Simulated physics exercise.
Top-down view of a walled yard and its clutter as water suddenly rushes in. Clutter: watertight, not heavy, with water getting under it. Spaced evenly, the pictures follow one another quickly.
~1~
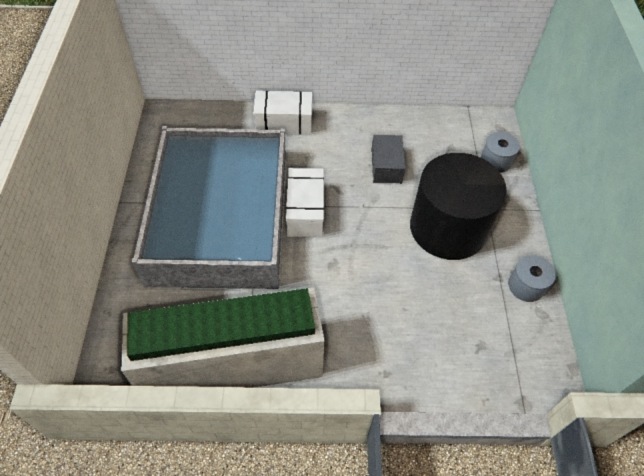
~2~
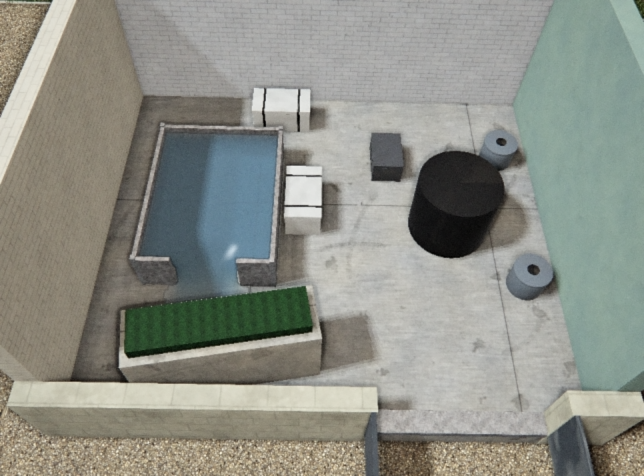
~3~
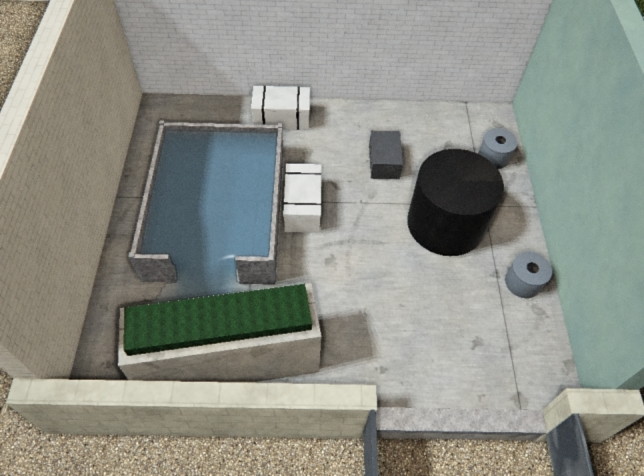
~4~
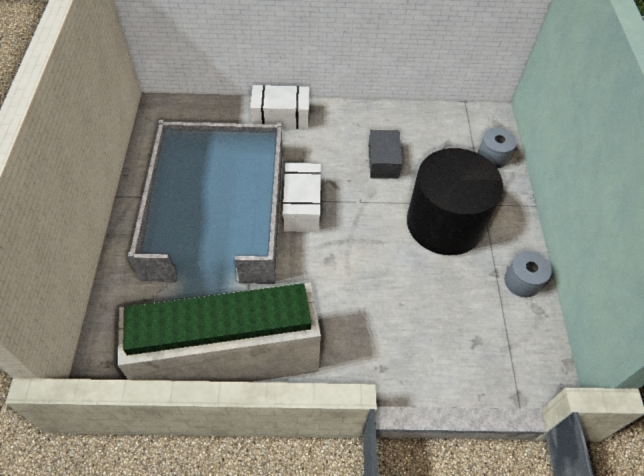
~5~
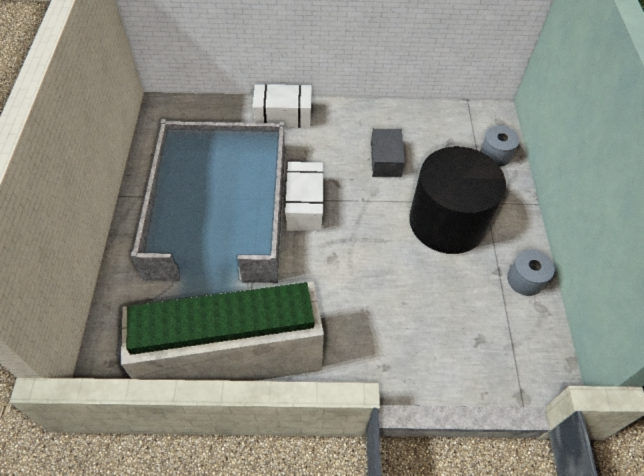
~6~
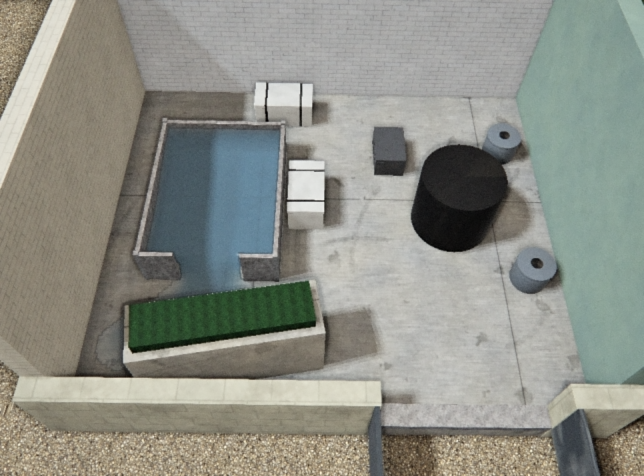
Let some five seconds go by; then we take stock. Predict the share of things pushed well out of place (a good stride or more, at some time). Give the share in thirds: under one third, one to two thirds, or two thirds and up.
It is a small minority below a third.
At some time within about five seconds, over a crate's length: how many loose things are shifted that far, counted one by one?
The total is 0.
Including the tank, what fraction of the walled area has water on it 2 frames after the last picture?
Roughly 20 in a hundred.
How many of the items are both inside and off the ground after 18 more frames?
The tally stands at 0.
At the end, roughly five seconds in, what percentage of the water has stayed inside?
It works out at roughly 100 percent.
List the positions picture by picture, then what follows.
The first frame shows a crate at (389, 151) rests on the ground; a tub at (503, 144) rests on the ground; 0 of 5 have shifted.
The second frame shows a crate at (387, 149), on the bottom; a tub at (501, 142) rests on the ground; 0 of 5 have shifted.
The third frame shows a crate at (387, 147), on the bottom; a tub at (501, 140) rests on the ground; 0 of 5 have shifted.
The fourth frame shows a crate at (386, 146), on the bottom; a tub at (500, 139), on the bottom; 0 of 5 have shifted.
The fifth frame shows a crate at (388, 145), on the bottom; a tub at (503, 137), on the bottom; 0 of 5 have shifted.
The sixth frame shows a crate at (390, 143) rests on the ground; a tub at (504, 135), on the bottom; 0 of 5 have shifted.
A moment on, 0 of 5 are well off their spots; 0 afloat.
Next, 0 of 5 are well off their spots; 0 afloat.
Later, 0 of 5 are well off their spots; 0 afloat.
In the end, 0 of 5 are well off their spots, and 0 have been at some point; 0 afloat.
